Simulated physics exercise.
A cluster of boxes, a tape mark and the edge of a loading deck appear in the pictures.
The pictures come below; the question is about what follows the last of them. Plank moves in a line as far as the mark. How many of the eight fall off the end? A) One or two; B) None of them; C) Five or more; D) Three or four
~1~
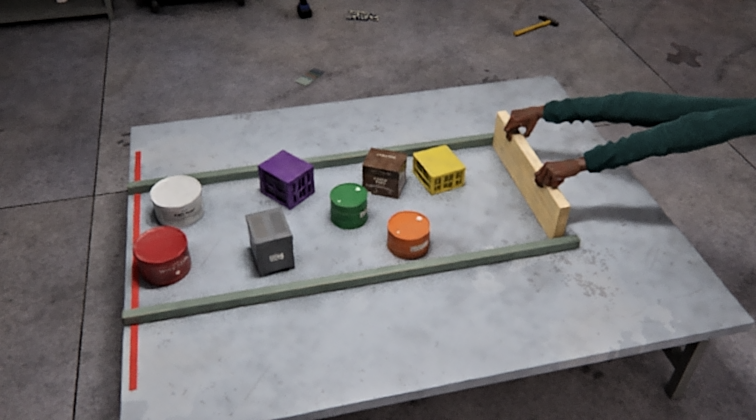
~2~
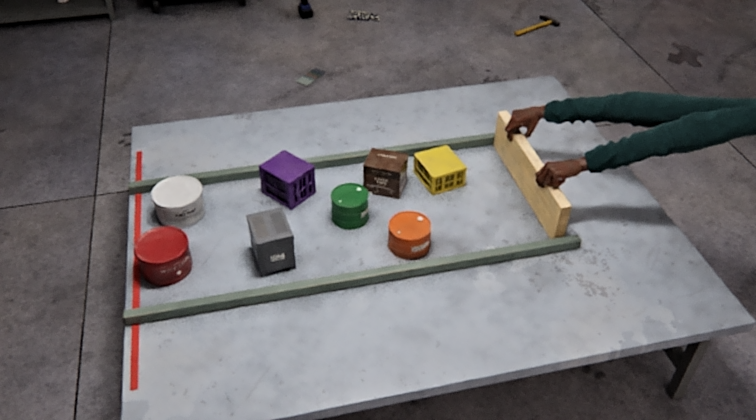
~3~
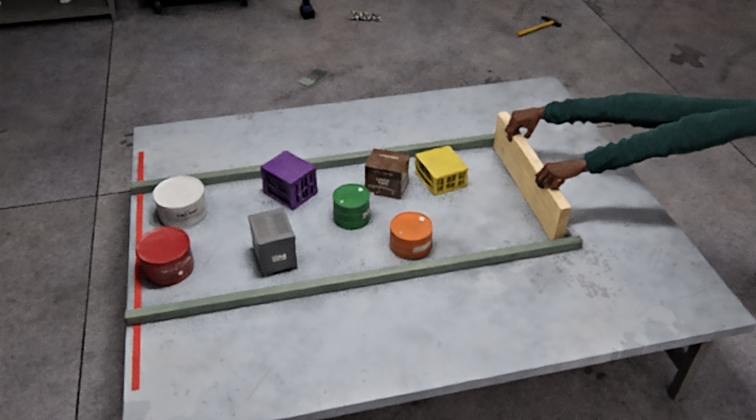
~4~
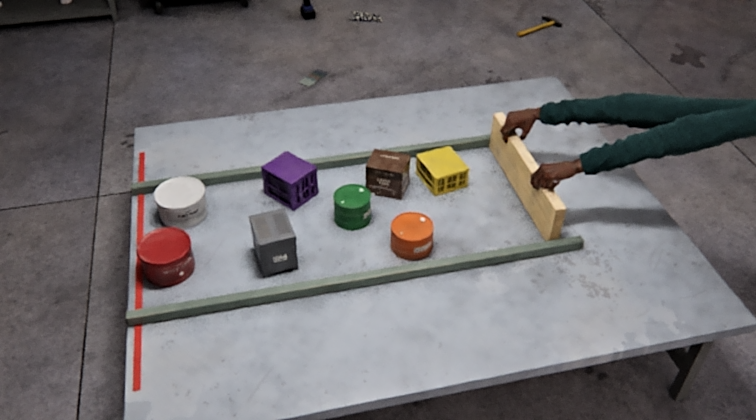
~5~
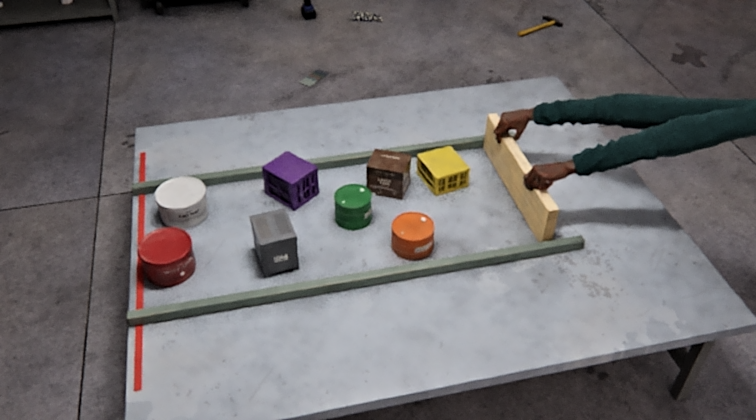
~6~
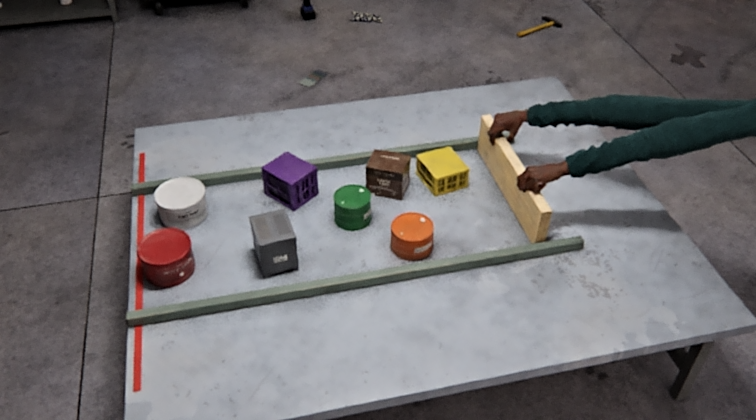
Five or more.
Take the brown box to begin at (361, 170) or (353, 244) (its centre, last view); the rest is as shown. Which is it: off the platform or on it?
Note, in order: Drops; drops.
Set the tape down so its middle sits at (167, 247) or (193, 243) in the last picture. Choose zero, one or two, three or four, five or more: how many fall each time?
Taking the places in turn, I'd pick 5 or more and then either three or four.
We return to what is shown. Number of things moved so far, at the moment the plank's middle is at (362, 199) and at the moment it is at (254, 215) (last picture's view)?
I get 5 at the one place and 8 at the other.
Early on, none off yet; red pail at rest near (167, 258); white pail at rest near (182, 204); grey tote at rest near (274, 243).
A while later, none off yet; red pail at rest near (167, 258); white pail travelled about its own width near (123, 213); grey tote travelled about its own width near (222, 242).
Finally, the number that fall off is five or more; lost, yellow crate, orange canister, brown box, green canister, purple crate, grey tote, white pail and red pail.
